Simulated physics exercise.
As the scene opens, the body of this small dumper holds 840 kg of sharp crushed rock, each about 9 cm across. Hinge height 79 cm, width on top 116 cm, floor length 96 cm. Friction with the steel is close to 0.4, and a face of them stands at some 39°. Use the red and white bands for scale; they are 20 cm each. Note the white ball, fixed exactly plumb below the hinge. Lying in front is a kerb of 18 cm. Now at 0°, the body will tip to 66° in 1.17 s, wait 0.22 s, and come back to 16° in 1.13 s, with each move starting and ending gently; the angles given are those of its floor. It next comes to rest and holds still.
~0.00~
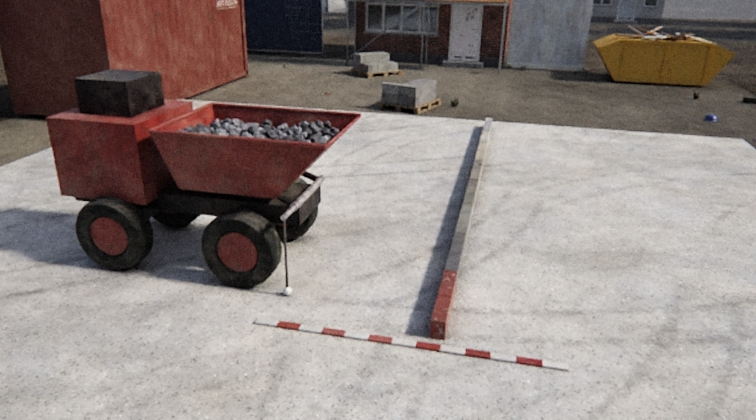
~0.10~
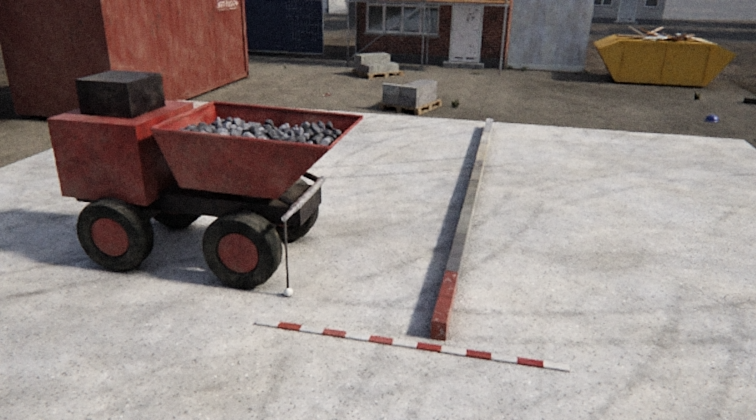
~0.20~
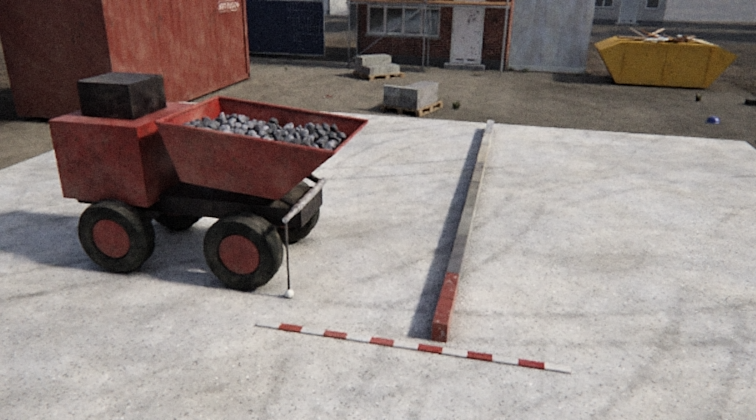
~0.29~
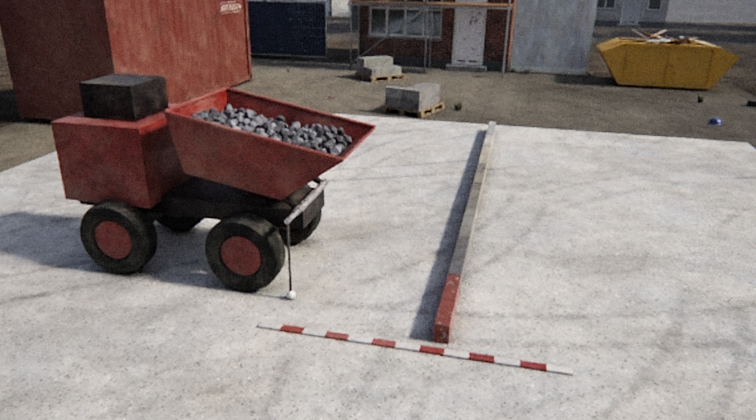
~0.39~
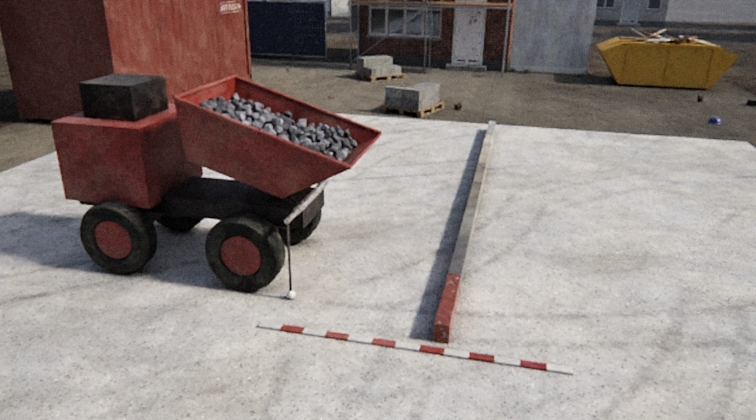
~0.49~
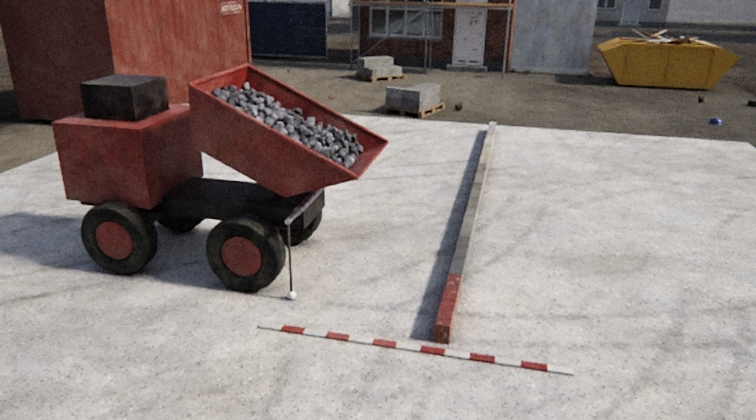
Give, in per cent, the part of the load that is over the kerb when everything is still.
Close to 10 in every hundred.
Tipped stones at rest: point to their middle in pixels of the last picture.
The middle should be near (431, 279).
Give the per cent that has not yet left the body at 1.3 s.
Roughly 95 per cent is still inside.
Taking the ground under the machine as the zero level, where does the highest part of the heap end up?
Around 38 cm above it, I'd say.
After 0.9 s the floor is at 56°; 100 % in the body; the foremost stones are at (368, 193).
After 1.3 s the floor is at 66°; 94 % in the body, 6 % on this side of the kerb; the foremost stones are at (418, 271).
After 3.0 s the floor is at 16°; 40 % in the body, 48 % on this side of the kerb, 12 % over the kerb; the foremost stones are at (582, 301).
After 5.8 s the floor is at 16°; 40 % in the body, 48 % on this side of the kerb, 12 % over the kerb; the foremost stones are at (582, 301).
